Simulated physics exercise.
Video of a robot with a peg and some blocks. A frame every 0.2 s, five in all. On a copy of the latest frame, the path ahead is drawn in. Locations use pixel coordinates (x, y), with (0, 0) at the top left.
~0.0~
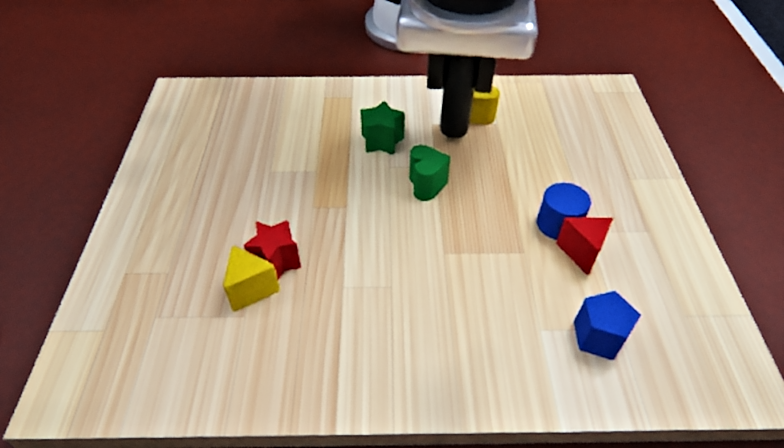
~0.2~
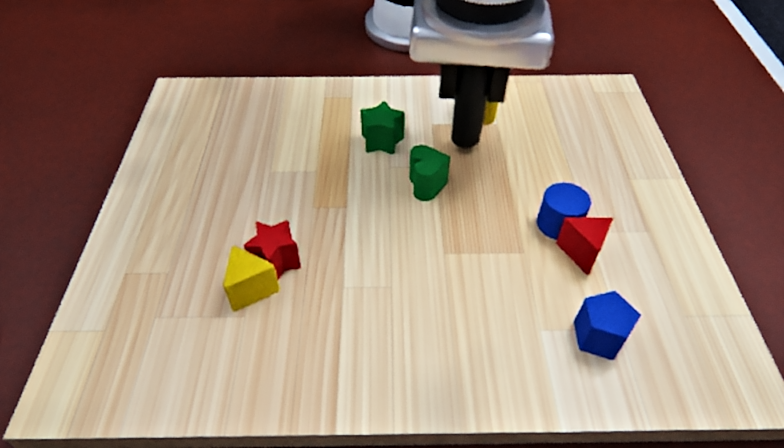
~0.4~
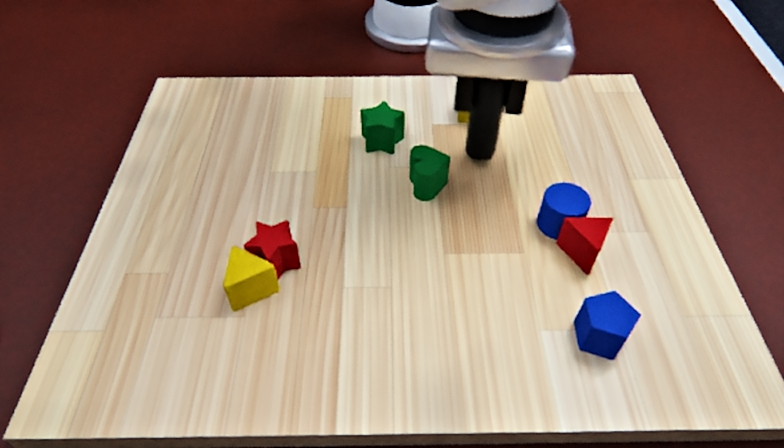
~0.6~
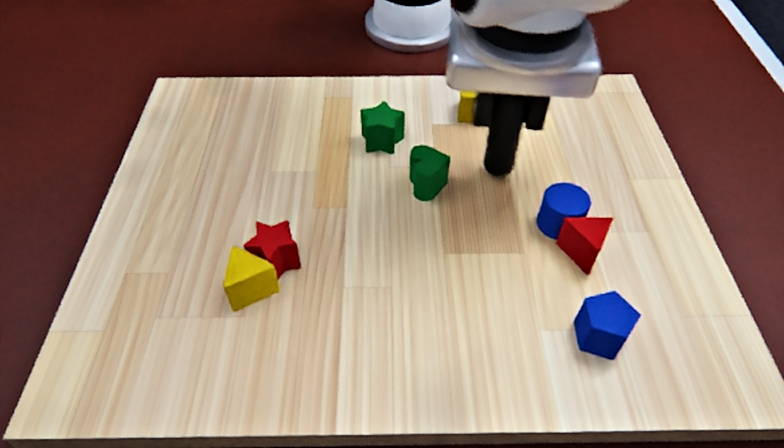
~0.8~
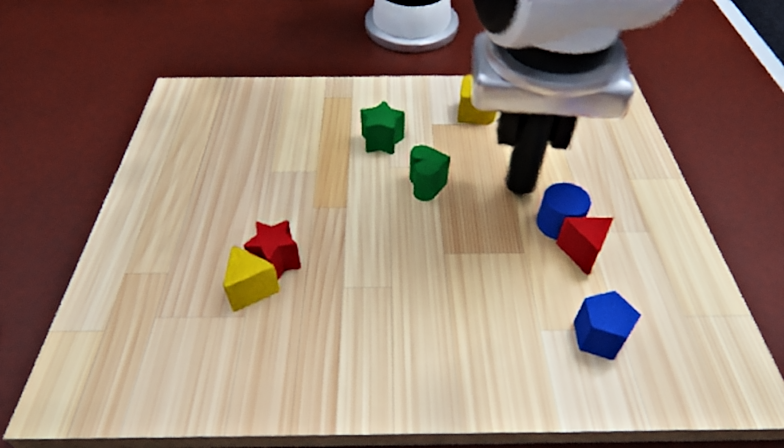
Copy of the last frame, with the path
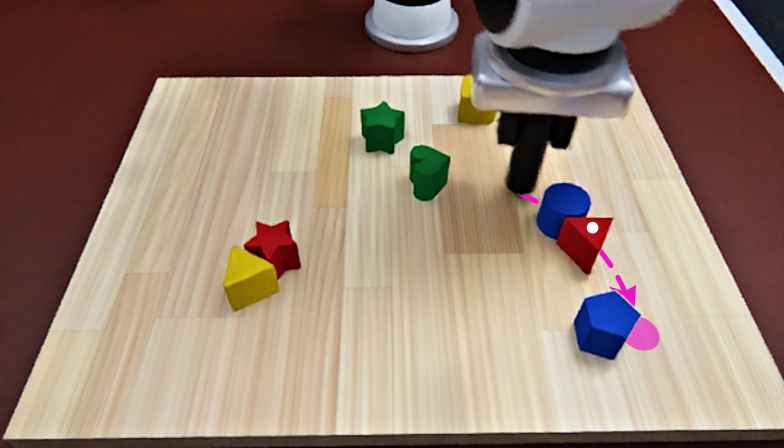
A pale wooden board rests on a dark red surface, seen from above at an angle by a still camera. A green star and green heart sit near the upper middle beside a yellow block, with a red star and yellow triangle at left and a blue cylinder, red triangle and blue pentagon at right. The robot arm's black peg glides down and right toward the cylinder, touching nothing.
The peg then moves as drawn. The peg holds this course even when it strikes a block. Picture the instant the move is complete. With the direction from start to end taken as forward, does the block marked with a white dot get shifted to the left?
No
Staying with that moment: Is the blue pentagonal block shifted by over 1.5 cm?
No, that is not what happens.
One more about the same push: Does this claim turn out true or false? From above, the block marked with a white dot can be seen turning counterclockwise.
That statement is not accurate.
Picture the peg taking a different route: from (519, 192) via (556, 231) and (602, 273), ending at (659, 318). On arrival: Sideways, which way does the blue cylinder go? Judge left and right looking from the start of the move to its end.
Shifted left.
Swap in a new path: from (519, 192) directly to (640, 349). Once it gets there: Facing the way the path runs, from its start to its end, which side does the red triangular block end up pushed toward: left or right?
Shifted left.
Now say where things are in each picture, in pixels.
Tip of the peg at (454, 130), middles of tops, blue cylinder at (568, 198), red triangular block at (593, 228), blue pentagonal block at (612, 313), in the first picture.
Peg at (465, 140), nothing pushed, in the second picture.
Peg at (480, 152), nothing pushed, in the third picture.
Peg at (498, 167), nothing pushed, in the fourth picture.
Peg at (520, 185), blue cylinder at (568, 198), red triangular block at (593, 228), blue pentagonal block at (612, 313), in the fifth picture.
The line goes from (519, 192) by way of (572, 224) and (615, 272) to (639, 333); the dot is on the red triangular block.
What follows on the original path. One third of the way, peg at (576, 218); blue cylinder at (605, 229); red triangular block at (616, 261).
Two thirds of the way, peg at (619, 265); blue cylinder at (653, 282); red triangular block at (660, 319), turned 15° clockwise.
At the end, peg at (644, 327); blue cylinder at (702, 339); red triangular block at (676, 367), turned 45° clockwise; blue pentagonal block unmoved.
